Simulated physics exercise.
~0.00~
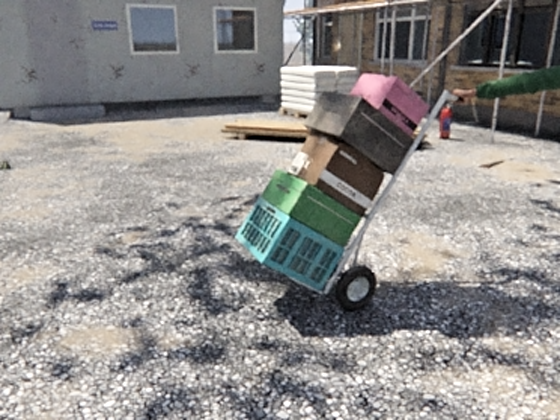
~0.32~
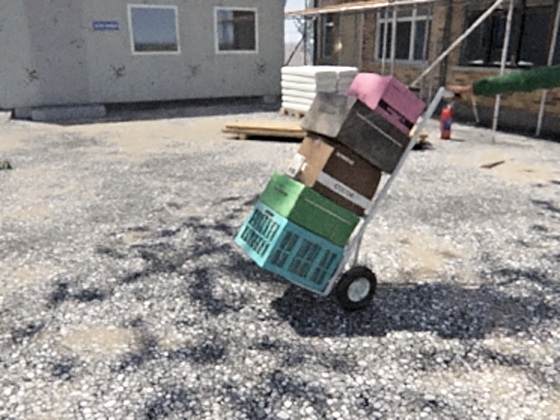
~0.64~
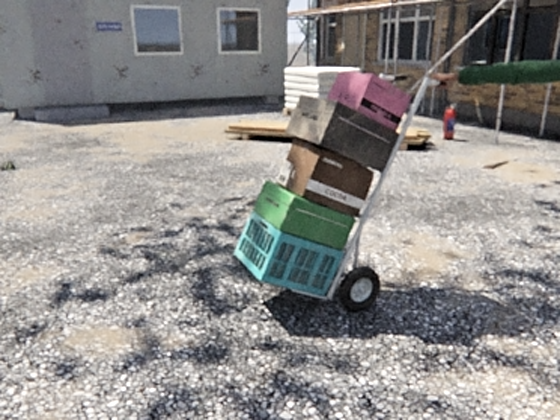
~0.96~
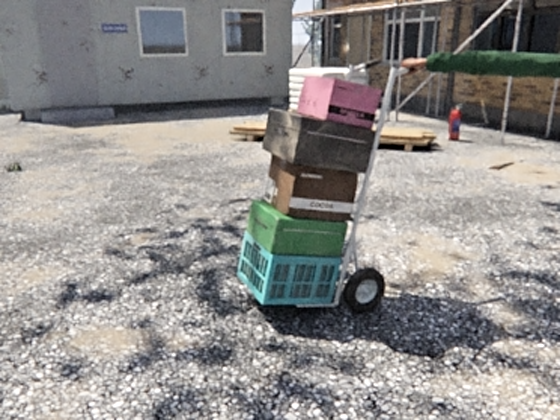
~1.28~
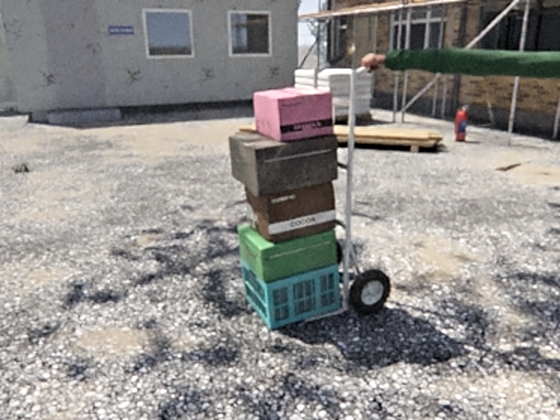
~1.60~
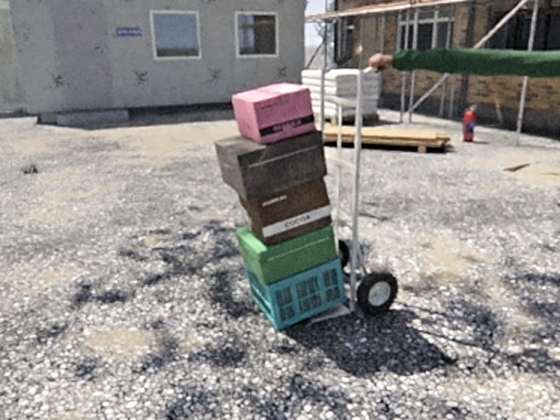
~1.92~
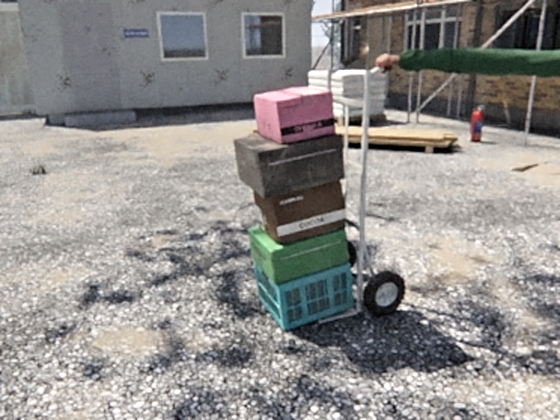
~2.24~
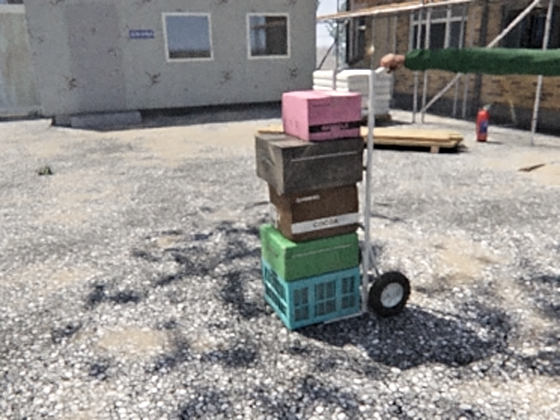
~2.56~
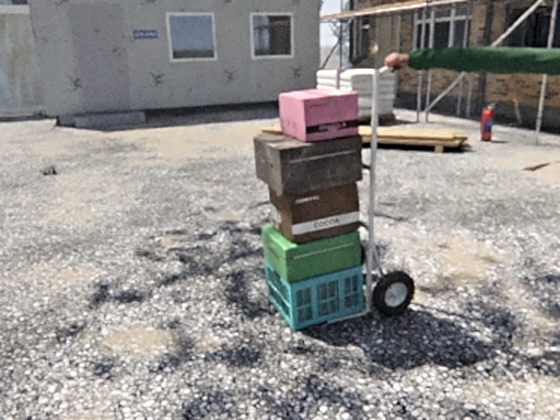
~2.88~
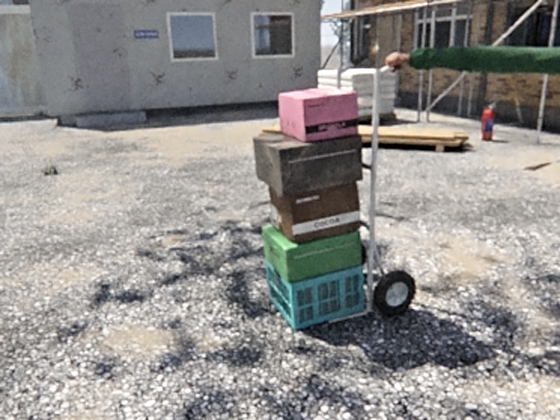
A two-wheeled barrow truck stands tilted back on sunlit gravel, seen from the side, with a turquoise crate at the bottom, then a green box, a brown parcel, a black box and a pink parcel on top. Behind it are a grey building on the left and a brick one with scaffolding on the right. A green-sleeved arm at the right swings the truck upright, and the stack swings left with it. The boxes lean left past upright, then rock back to the right. They settle, slightly uneven, with all five still stacked and the hand at the handle.
